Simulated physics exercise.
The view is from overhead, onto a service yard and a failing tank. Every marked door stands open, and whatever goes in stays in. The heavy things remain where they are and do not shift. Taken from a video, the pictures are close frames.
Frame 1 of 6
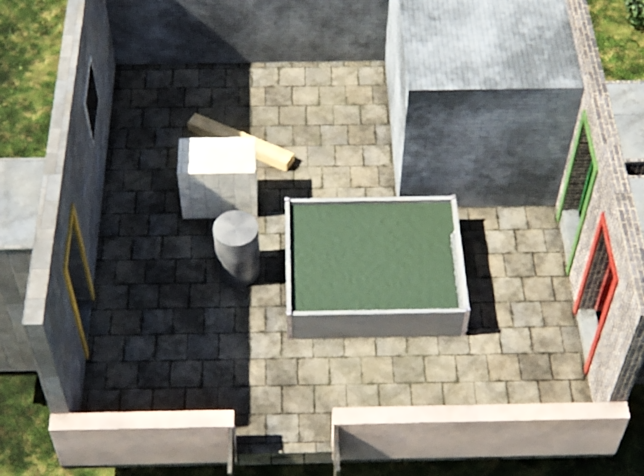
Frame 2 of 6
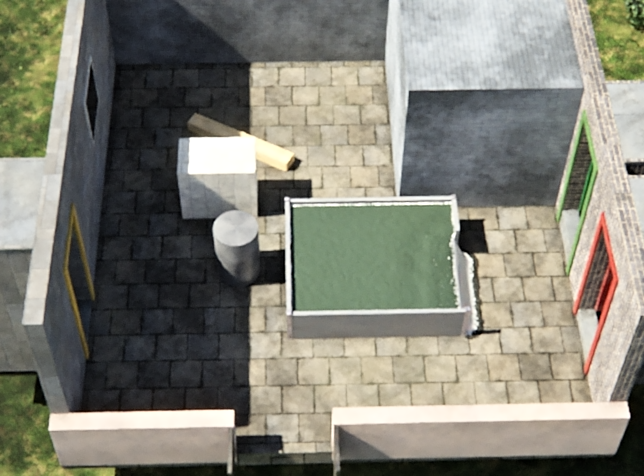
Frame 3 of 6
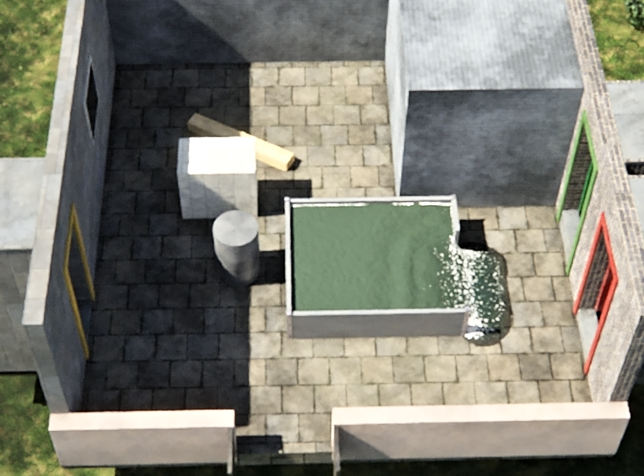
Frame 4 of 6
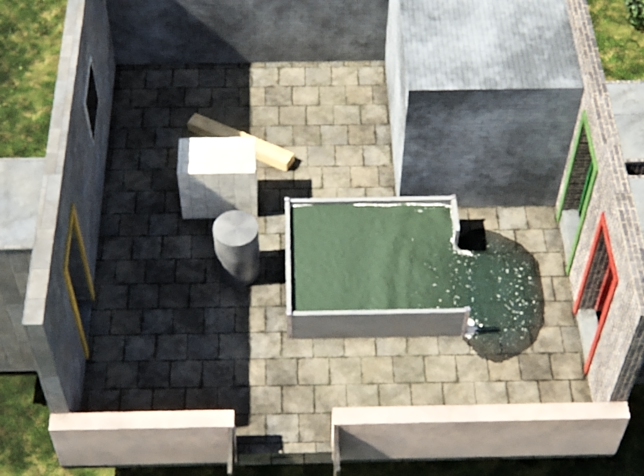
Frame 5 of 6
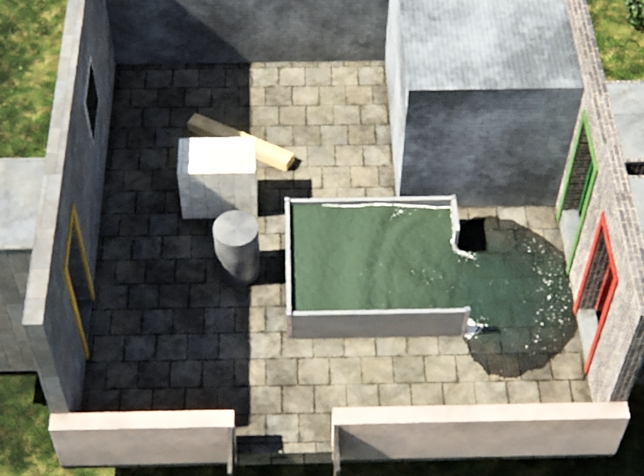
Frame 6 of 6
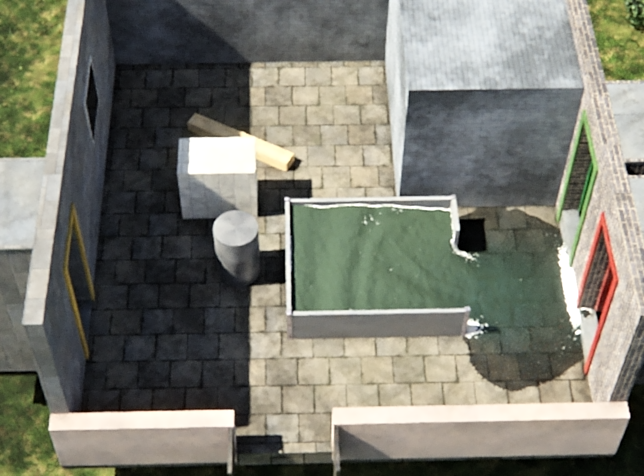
To begin with, a rectangular tank of green water stands whole and still in a paved, walled yard. Its right side breaks open, and foaming water pours through the gap, spreading rightward in a rounded dark pool across the paving until it meets the right wall, splashing white beside the red-framed opening.
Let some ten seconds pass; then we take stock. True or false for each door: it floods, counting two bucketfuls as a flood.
Green door - false; yellow door - true; red door - true.
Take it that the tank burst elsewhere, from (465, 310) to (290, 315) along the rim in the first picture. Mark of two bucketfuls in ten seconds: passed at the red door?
Note: Red door misses the line.
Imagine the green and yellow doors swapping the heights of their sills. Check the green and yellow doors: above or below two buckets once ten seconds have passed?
One by one: The green one passes that mark; the yellow one is under.
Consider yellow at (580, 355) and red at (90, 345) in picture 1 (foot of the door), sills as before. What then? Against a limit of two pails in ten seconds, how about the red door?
For the red door, it remains below.
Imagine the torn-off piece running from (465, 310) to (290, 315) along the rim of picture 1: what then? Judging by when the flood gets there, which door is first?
That would be the red-painted one.
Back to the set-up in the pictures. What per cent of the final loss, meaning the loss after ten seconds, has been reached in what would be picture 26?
It works out at roughly 45 per cent.
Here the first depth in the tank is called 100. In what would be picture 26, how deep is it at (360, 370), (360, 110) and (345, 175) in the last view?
In order: Roughly 6, 0 and 0 in a hundred.
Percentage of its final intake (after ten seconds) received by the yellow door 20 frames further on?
Around 0 %.
A moment on, water covers 15 % of the floor; the green door wet at the sill, nothing in, the yellow door not reached, the red door under two buckets in.
Next, water covers 15 % of the floor; the green door wet at the sill, nothing in, the yellow door not reached, the red door over two buckets in.
Then, water covers 35 % of the floor; the green door wet at the sill, nothing in, the yellow door not reached, the red door far over two buckets in.
Later, water covers 60 % of the floor; the green door wet at the sill, nothing in, the yellow door under two buckets in, the red door far over two buckets in.
In the end, water covers 75 % of the floor; the green door wet at the sill, nothing in, the yellow door over two buckets in, the red door far over two buckets in.
